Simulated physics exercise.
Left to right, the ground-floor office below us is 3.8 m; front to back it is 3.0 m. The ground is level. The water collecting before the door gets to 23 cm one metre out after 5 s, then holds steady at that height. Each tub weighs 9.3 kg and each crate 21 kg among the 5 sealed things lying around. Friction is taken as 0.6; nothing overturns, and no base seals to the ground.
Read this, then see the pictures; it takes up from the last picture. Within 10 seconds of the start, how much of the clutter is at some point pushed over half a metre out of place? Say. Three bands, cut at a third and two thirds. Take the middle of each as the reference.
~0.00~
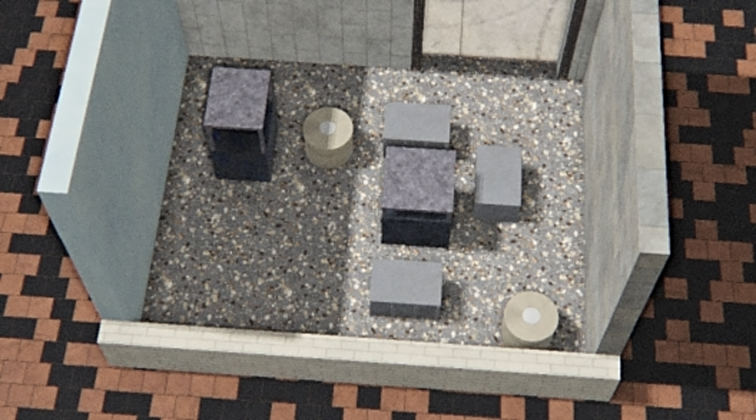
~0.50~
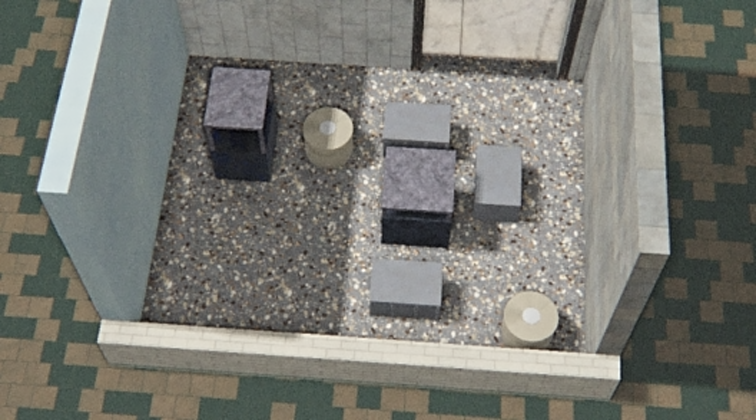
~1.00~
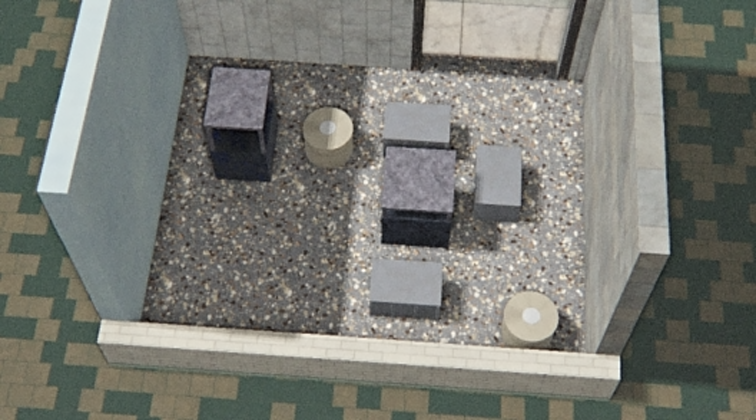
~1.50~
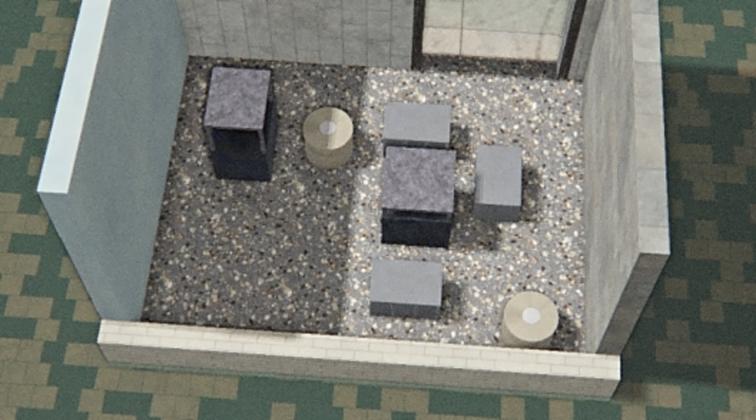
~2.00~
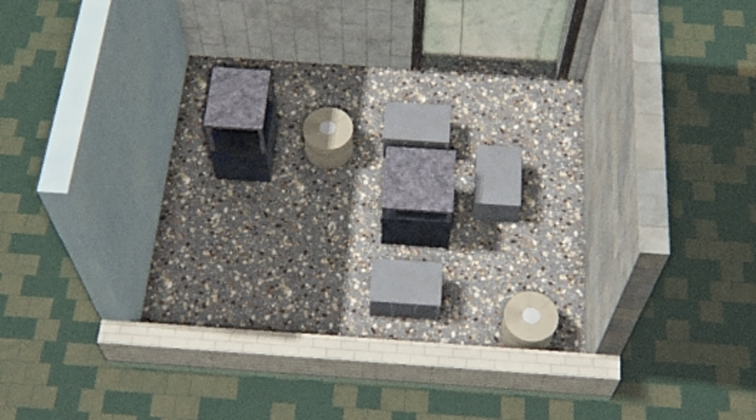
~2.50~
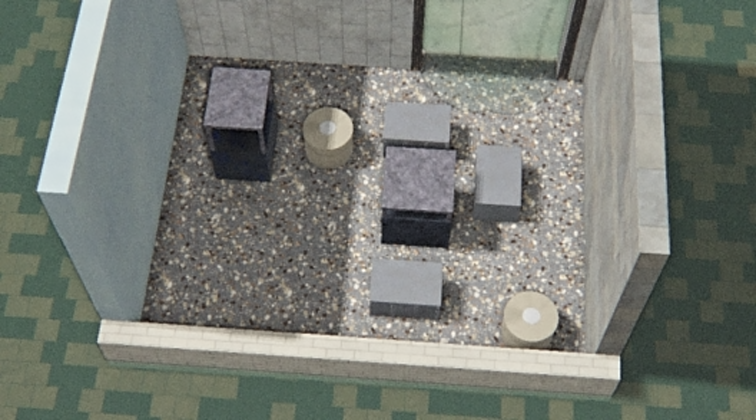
Most likely a clear majority gets moved that far.
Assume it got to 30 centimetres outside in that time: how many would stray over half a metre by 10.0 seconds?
I count 5 of them in that case.
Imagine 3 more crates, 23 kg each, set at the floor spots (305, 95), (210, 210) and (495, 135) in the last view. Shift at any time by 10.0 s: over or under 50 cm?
First one stays inside the line, second one stays inside the line, third one crosses the line.
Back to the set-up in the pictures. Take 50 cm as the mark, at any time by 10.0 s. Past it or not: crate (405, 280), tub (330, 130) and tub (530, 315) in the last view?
Same order as the question: Greater, smaller, greater.
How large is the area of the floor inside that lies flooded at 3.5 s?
I'd estimate close to 1.5 m2.
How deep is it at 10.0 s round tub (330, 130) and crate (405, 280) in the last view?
First about 8 cm, second about 16 cm.
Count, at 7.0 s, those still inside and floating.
Total: 2.
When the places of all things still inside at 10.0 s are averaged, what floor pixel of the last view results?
(280, 237).
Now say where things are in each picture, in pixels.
In the first frame, a tub at (328, 128) rests on the ground; a crate at (406, 282) rests on the ground; water covers 0.0 m2; 0 of 5 have shifted.
In the second frame, a tub at (328, 128), on the bottom; a crate at (406, 282) rests on the ground; 0.0 m2 under water; 0 of 5 have shifted.
In the third frame, a tub at (328, 128) rests on the ground; a crate at (406, 282) rests on the ground; 0.0 m2 under water; 0 of 5 have shifted.
In the fourth frame, a tub at (328, 128) rests on the ground; a crate at (406, 282), on the bottom; water covers 0.0 m2; 0 of 5 have shifted.
In the fifth frame, a tub at (328, 128), on the bottom; a crate at (406, 282), on the bottom; water covers 0.0 m2; 0 of 5 have shifted.
In the sixth frame, a tub at (328, 128) rests on the ground; a crate at (406, 282) rests on the ground; water covers 0.4 m2; 0 of 5 have shifted.
After 3.5 s 0 of 5 are over 50 cm from their spots; 0 afloat.
After 4.5 s 0 of 5 are over 50 cm from their spots; 0 afloat.
After 7.0 s 2 of 5 are over 50 cm from their spots; 2 afloat.
After 10.0 s 4 of 5 are over 50 cm from their spots, and 4 have been at some point; 5 afloat.
